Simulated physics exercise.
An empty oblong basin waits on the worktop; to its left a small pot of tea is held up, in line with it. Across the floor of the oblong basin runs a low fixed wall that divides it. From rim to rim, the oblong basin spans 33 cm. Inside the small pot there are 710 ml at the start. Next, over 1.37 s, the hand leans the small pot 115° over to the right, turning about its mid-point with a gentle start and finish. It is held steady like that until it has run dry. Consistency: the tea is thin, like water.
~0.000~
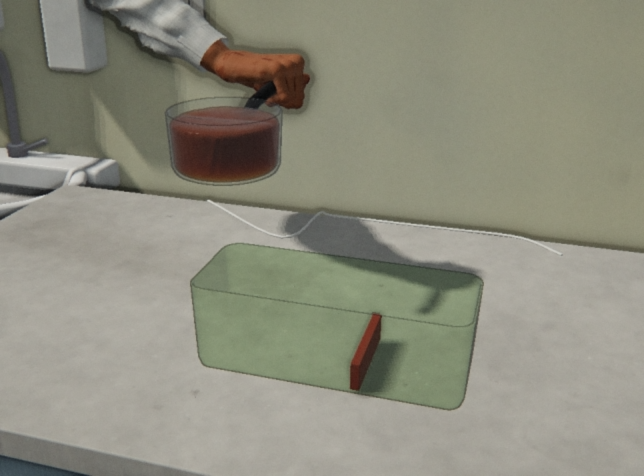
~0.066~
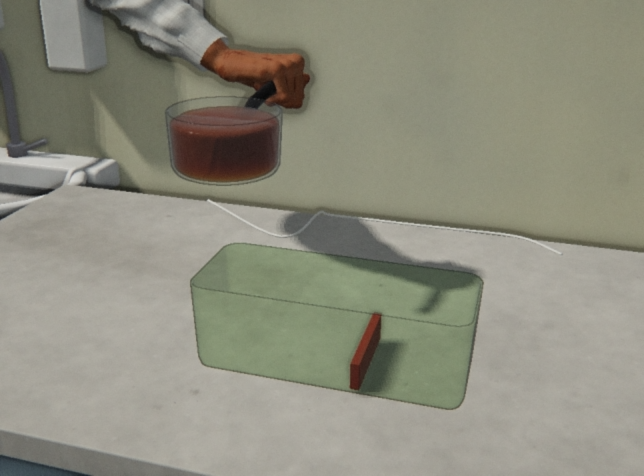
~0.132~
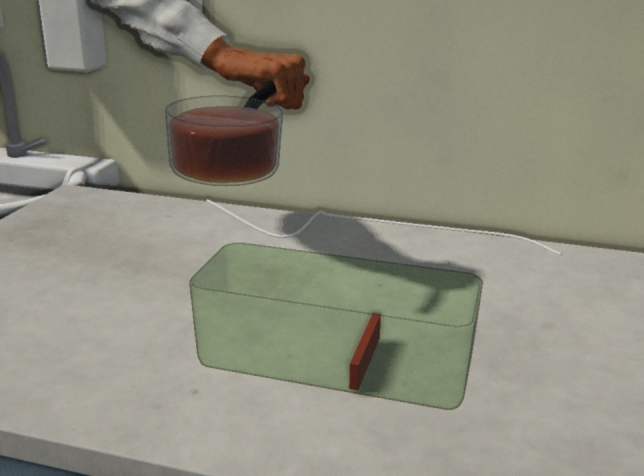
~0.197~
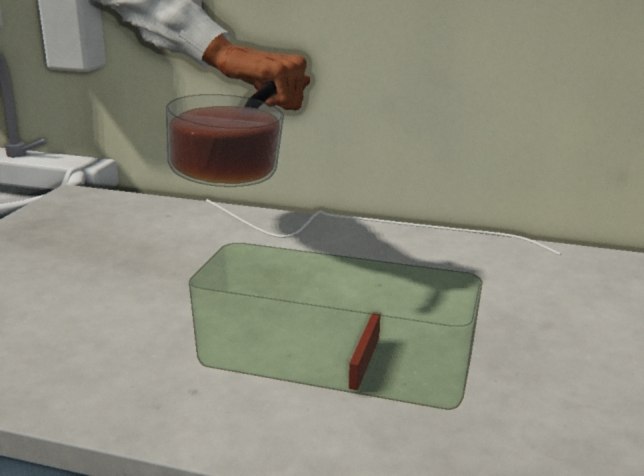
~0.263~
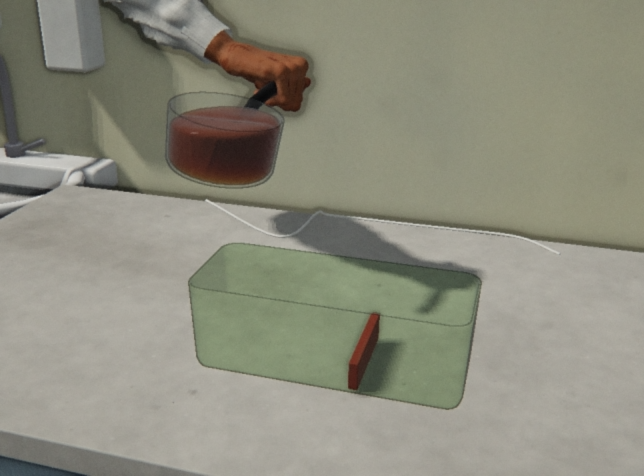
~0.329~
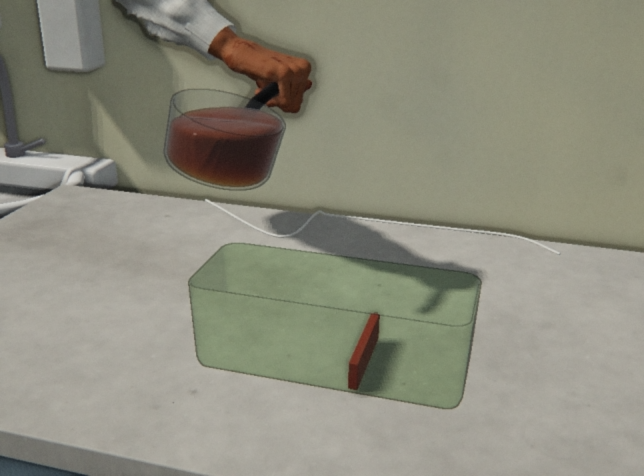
A pale grey worktop against a plain greenish wall is seen from slightly above, with white fittings at the far left. A brown hand in a white sleeve holds a clear pot of reddish-brown tea by its dark handle, above and left of an empty, see-through green oblong basin with an upright red divider inside. The hand slowly leans the pot a little to the right, while the camera stays still.
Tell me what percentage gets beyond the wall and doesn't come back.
Around 12 % gets beyond the wall and stays.
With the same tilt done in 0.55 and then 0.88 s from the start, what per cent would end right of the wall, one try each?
It comes to 20 per cent, and then 10 per cent.
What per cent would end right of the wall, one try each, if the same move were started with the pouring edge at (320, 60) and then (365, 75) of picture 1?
I'd expect close to 65 per cent and then close to 80 per cent.
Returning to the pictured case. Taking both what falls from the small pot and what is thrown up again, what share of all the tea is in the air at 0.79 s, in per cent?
Roughly 34 percent.
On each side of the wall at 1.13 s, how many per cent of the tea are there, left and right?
Around 80 on the left and around 7 on the right.
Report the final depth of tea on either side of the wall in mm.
Depths at rest: Left around 24 mm, right around 6 mm.
By 0.79 s the tilt is 71° and 43 per cent is still to pour, 22 is left of the wall and 1 right of it.
By 1.13 s the tilt is 107° and 5 per cent is still to pour, 79 is left of the wall and 7 right of it.
By 1.49 s the tilt is 115° and 0 per cent is still to pour, 89 is left of the wall and 10 right of it.
By 1.87 s the tilt is 115° and 0 per cent is still to pour, 87 is left of the wall and 12 right of it.
At rest 87 per cent lies left of the wall, 12 right of it and 1 outside.
